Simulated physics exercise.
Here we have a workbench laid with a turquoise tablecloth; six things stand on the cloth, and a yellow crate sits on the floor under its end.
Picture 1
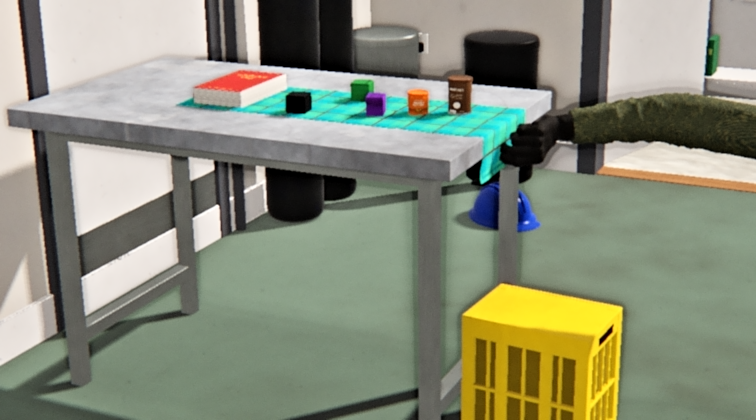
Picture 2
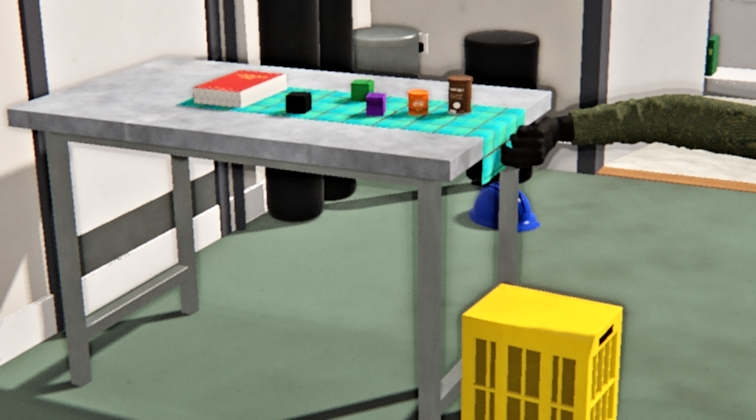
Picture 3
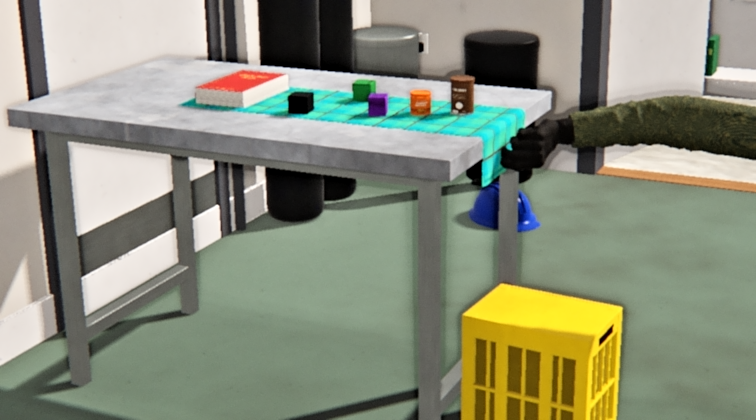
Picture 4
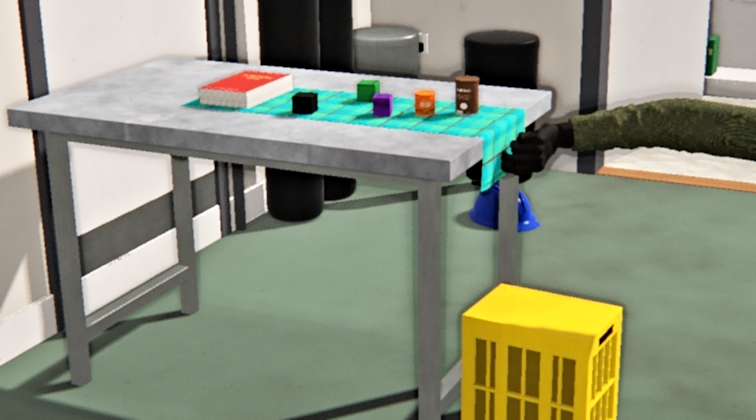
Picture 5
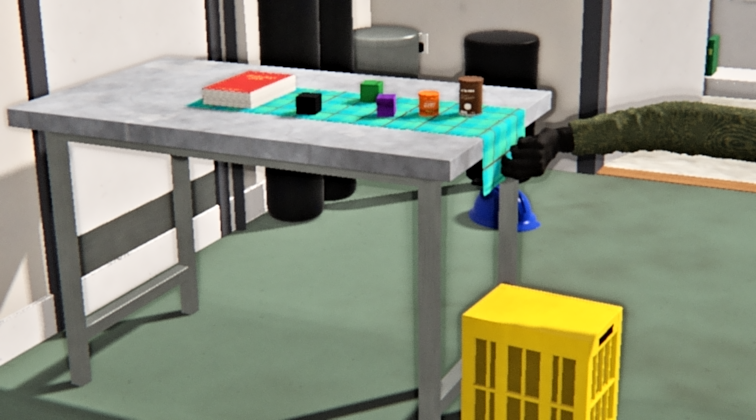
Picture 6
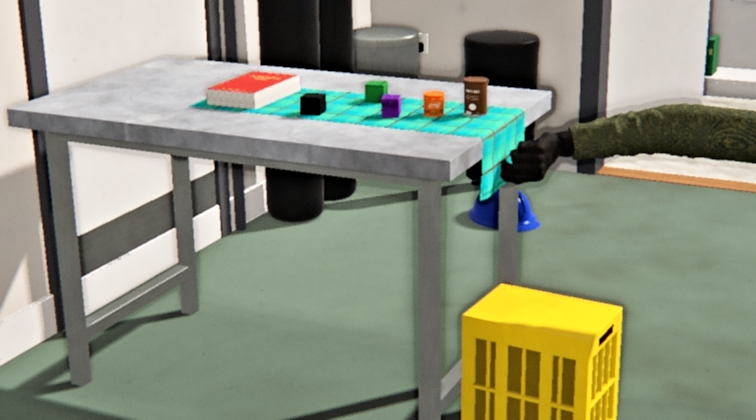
A gloved hand on a dark green sleeved arm reaches in from the right and slowly draws a turquoise cloth over the right end of a grey workbench, seen from slightly above in a pale-walled room. On it sit a red book, black, green and purple cubes, an orange pot and a brown can, with a yellow crate below. All six creep slightly rightward with the cloth, while the view stays still.
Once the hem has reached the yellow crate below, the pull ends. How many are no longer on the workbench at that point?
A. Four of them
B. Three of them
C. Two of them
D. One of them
B.
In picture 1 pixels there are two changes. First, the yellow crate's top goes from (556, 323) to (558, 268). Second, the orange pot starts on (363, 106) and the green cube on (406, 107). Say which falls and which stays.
The orange pot? Safe. The green cube? Safe.
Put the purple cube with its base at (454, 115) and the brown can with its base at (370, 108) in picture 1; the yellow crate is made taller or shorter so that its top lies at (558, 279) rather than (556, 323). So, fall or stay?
In the end the purple cube is no longer on top and the brown can is still on top.
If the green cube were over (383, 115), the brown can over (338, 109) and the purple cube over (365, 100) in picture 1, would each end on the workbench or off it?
Green cube: Off. Brown can: Still up. Purple cube: Still up.
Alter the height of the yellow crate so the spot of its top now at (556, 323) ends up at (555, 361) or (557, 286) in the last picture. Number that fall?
First case 4, second 2.
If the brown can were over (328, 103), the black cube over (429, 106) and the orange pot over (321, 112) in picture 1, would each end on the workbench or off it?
Brown can: Still on; black cube: Off; orange pot: Still on.
A little later, hem near (504, 228); brown can gone.
Next, hem near (506, 284); brown can and orange pot gone.
When it is over, hem on the crate; brown can, orange pot and purple cube gone. The answer is three.
